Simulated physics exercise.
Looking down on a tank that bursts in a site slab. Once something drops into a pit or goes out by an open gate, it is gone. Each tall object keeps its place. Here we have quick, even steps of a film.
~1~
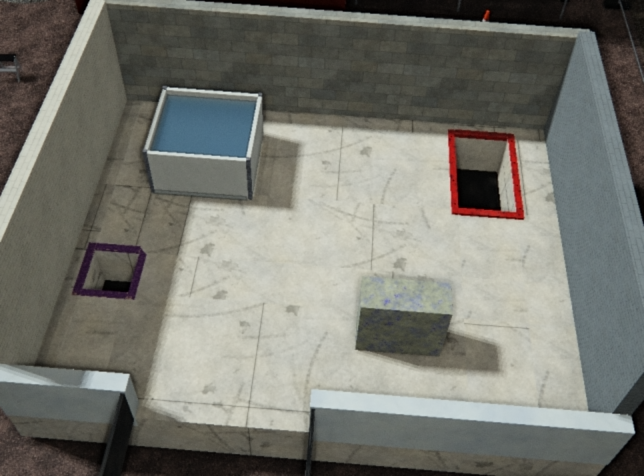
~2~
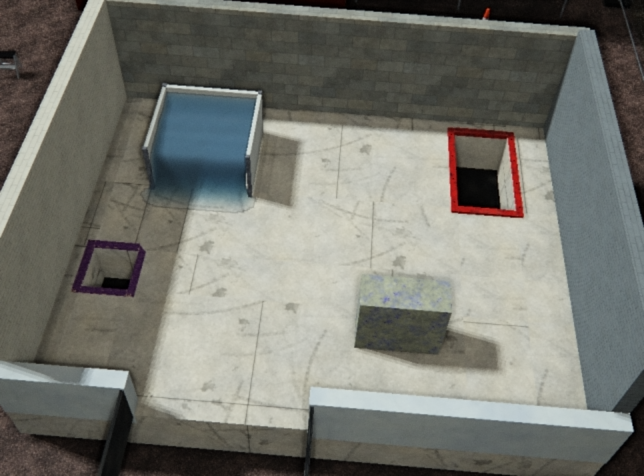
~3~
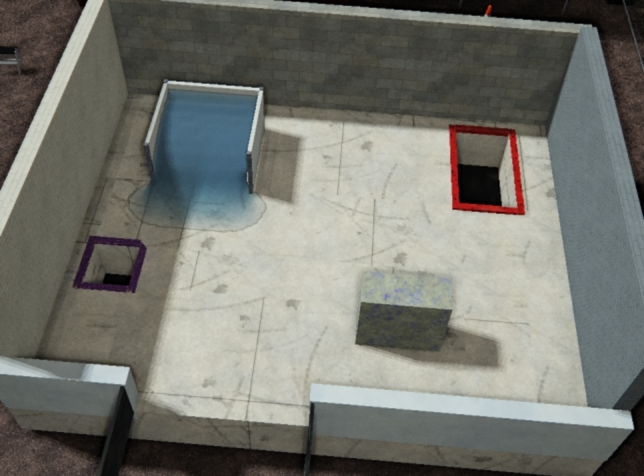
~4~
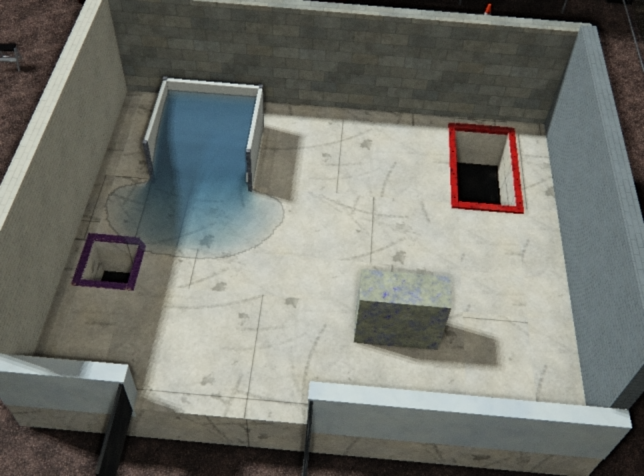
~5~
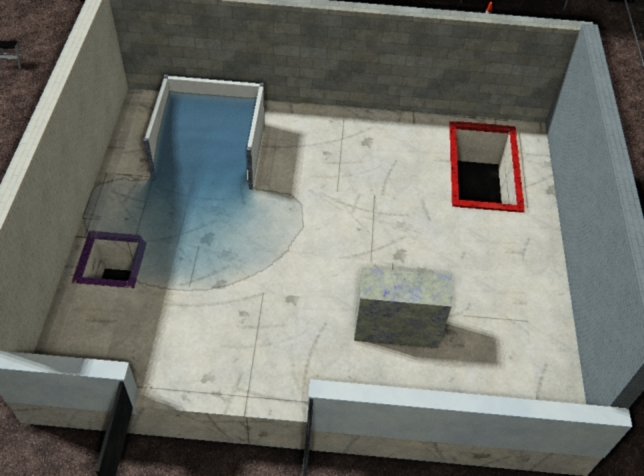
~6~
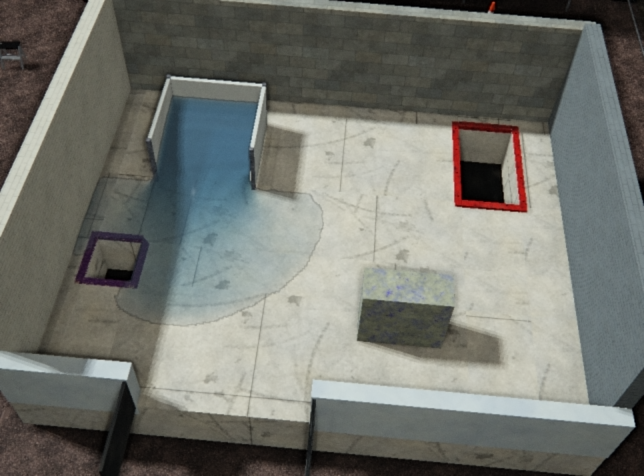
Blue water pours from the open front of a white-walled tank at the upper left of a pale, walled slab, seen from high above. A purple-rimmed square pit lies at the lower left, a red-rimmed pit at the upper right, and a mottled grey block right of centre. The tank first stands whole, then its front gives way and a rounded sheet spreads forward and sideways, reaching around the purple rim.
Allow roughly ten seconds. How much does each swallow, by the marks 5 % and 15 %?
Outcome: The gate ends up high - past fifteen per cent, the red pit ends up low - beneath five per cent, the purple pit ends up high - past fifteen per cent.
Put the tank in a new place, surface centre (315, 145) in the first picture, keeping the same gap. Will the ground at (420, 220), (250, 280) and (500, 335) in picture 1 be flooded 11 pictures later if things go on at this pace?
Going through the three spots, I'd say high and dry, swamped, swamped.
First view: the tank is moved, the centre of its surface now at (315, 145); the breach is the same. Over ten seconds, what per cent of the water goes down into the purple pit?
Within ten seconds the purple pit collects 8 percent of the total.
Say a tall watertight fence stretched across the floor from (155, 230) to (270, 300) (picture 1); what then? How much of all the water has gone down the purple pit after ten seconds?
Purple: About 20 %.
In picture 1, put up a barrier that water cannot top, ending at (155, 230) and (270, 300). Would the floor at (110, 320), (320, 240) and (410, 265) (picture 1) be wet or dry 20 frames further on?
One after the other: Free of water, wet, flooded.
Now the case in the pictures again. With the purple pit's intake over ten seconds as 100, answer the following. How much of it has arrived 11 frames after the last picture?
It works out at roughly 40 percent of the ten-second total.
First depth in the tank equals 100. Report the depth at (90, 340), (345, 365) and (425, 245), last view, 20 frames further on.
In order: 6, 4, 0 %.
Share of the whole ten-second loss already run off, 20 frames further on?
About 65 per cent.
A moment on, water covers 35 % of the floor; the gate 4 %, the red pit 0 %, the purple pit 8 %.
Next, water covers 40 % of the floor; the gate 15 %, the red pit 0 %, the purple pit 14 %.
Then, water covers 45 % of the floor; the gate 28 %, the red pit 0 %, the purple pit 21 %.
Later, water covers 45 % of the floor; the gate 37 %, the red pit 0 %, the purple pit 29 %.
In the end, water covers 40 % of the floor; the gate 42 %, the red pit 0 %, the purple pit 33 %.
